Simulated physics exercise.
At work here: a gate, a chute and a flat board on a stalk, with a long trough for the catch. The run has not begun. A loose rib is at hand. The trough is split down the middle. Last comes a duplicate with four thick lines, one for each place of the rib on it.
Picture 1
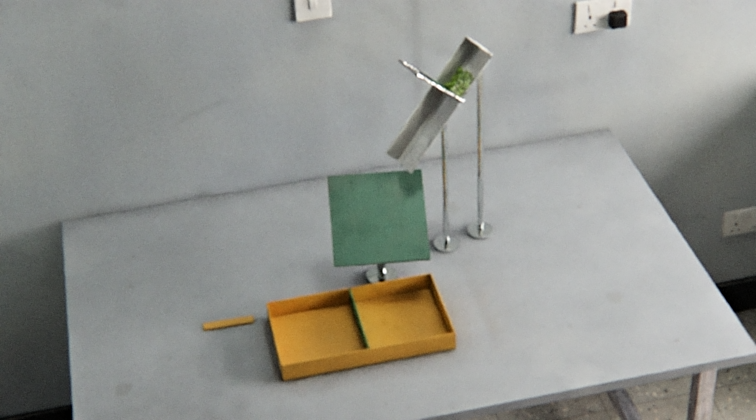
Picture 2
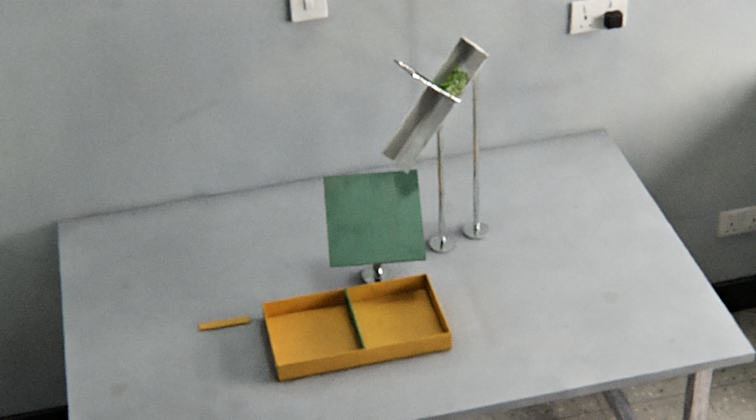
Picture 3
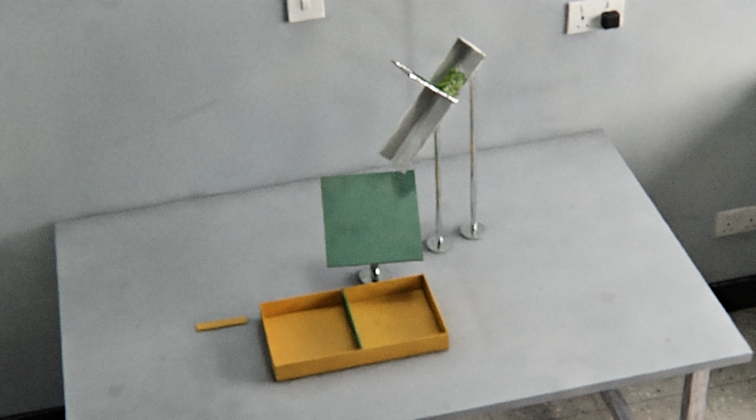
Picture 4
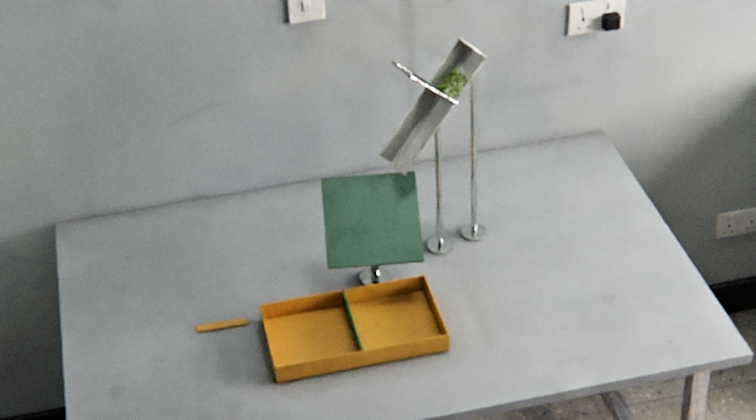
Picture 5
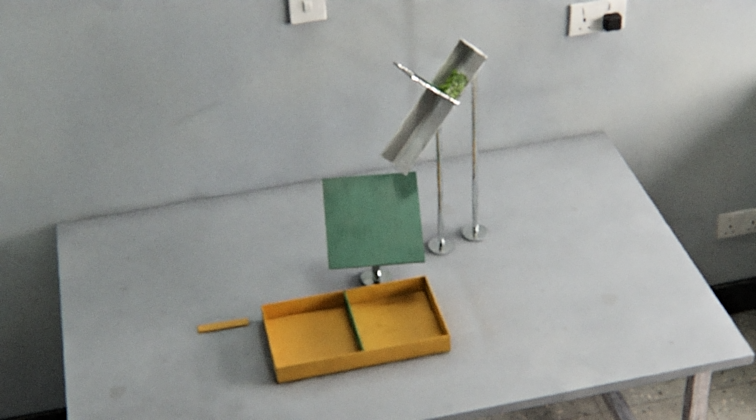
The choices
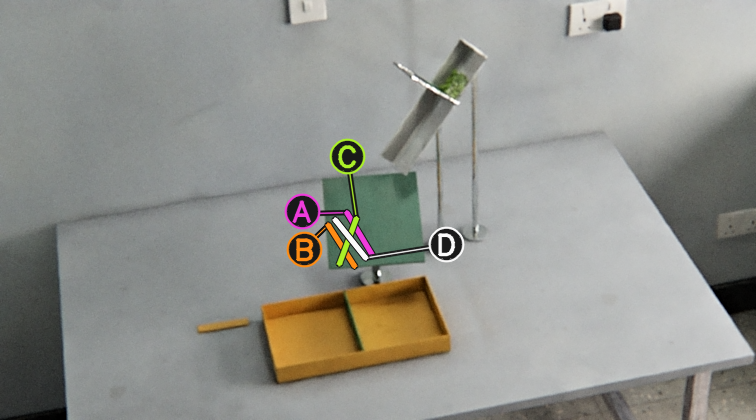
Nothing moves but a slight shift of the view over a chute, green board and yellow trough.
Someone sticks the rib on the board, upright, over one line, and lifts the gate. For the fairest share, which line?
The best line is C.
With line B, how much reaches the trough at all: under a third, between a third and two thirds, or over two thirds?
Line B gives over two thirds.
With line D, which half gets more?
Right.
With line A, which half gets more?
Right.
On the marked copy, line A from (346, 212) to (371, 254); line B from (328, 225) to (354, 266); line C from (356, 218) to (339, 263); line D from (335, 219) to (365, 257).
With A, of what is caught, none in the left half, all in the right.
With B, of what is caught, a stray few in the left half, nearly all in the right.
With C, of what is caught, about half in the left half, about half in the right.
With D, of what is caught, a stray few in the left half, nearly all in the right.
